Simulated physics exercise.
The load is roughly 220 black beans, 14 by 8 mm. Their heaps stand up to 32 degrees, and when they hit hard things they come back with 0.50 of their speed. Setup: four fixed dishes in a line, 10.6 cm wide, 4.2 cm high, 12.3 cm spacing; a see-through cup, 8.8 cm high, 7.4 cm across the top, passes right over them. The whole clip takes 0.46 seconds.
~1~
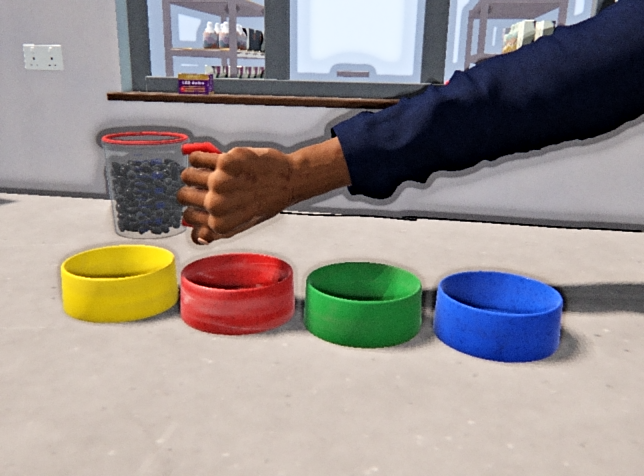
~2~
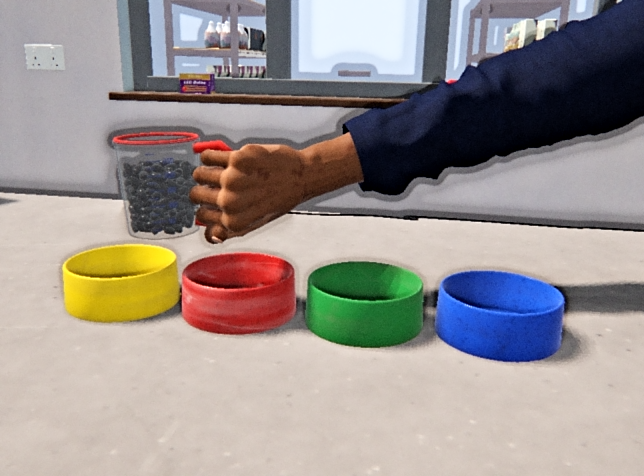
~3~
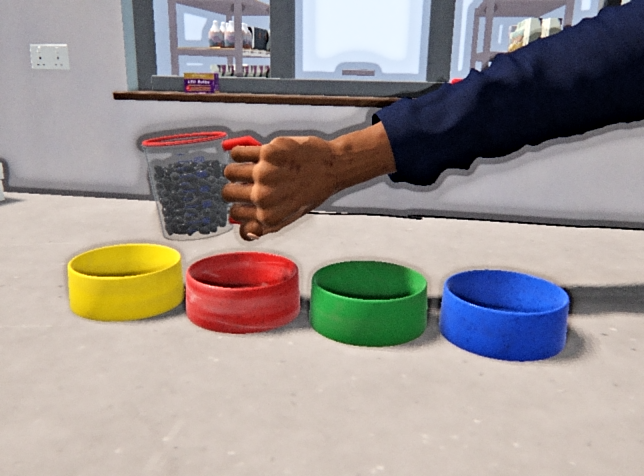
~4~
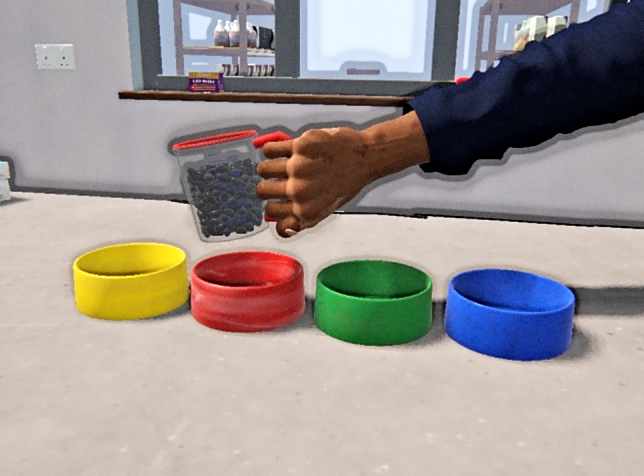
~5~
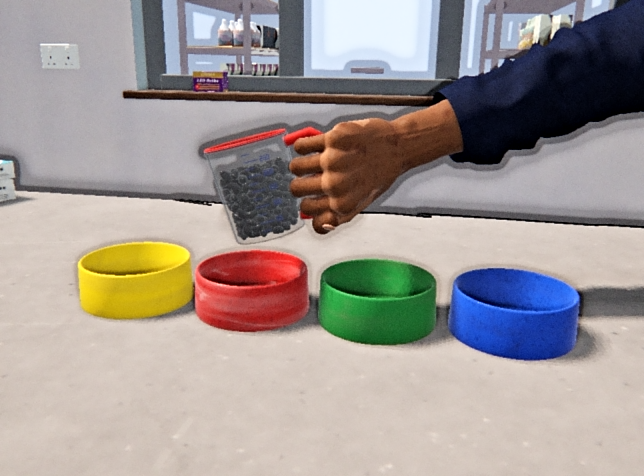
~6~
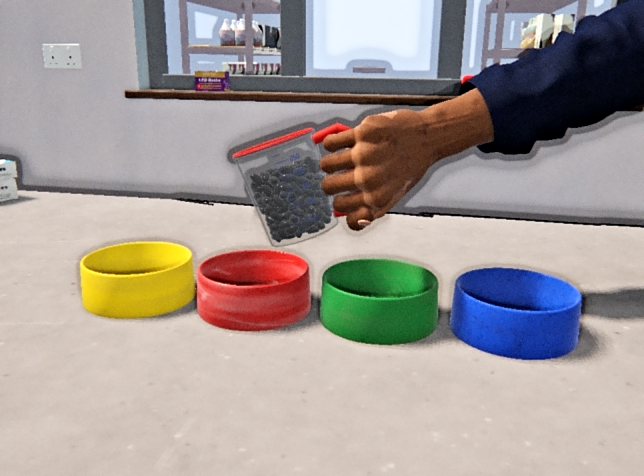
A hand in a dark blue sleeve reaches in from the right, seen from slightly above a pale countertop before a grey wall and a window with shelves behind. Yellow, red, green and blue dishes stand in a row, left to right. The hand carries a clear, red-rimmed cup of black beans rightward above them, gradually tilting it leftward, while the view shifts slightly left.
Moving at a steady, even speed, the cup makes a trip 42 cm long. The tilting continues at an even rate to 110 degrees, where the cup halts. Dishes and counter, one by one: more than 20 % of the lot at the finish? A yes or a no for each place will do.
Red dish - no; blue dish - yes; green dish - no; yellow dish - no; counter - no.
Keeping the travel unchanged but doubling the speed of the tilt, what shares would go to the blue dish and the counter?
Shares - blue: 90, counter: 0.
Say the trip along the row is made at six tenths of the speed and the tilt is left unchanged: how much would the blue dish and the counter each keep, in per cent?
Result - blue dish: 100; counter: 0.
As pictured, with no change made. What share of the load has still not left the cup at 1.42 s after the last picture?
I'd put it at roughly 95 per cent.
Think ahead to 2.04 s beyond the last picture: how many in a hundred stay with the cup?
Estimate: Around 35 % of the load.
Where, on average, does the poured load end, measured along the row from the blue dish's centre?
Mean position: Around 1 cm toward bigger x from the centre.
Then, 0.85 s after the last picture, tilt 62 degrees; cup holds 100 %.
Then, 1.42 s after the last picture, tilt 90 degrees; cup holds 95 %, blue 5 %.
Then, 2.04 s after the last picture, tilt 110 degrees; cup holds 35 %, blue 65 %.
In the end, red 0 %, blue 100 %, green 0 %, yellow 0 %, counter 0 %.
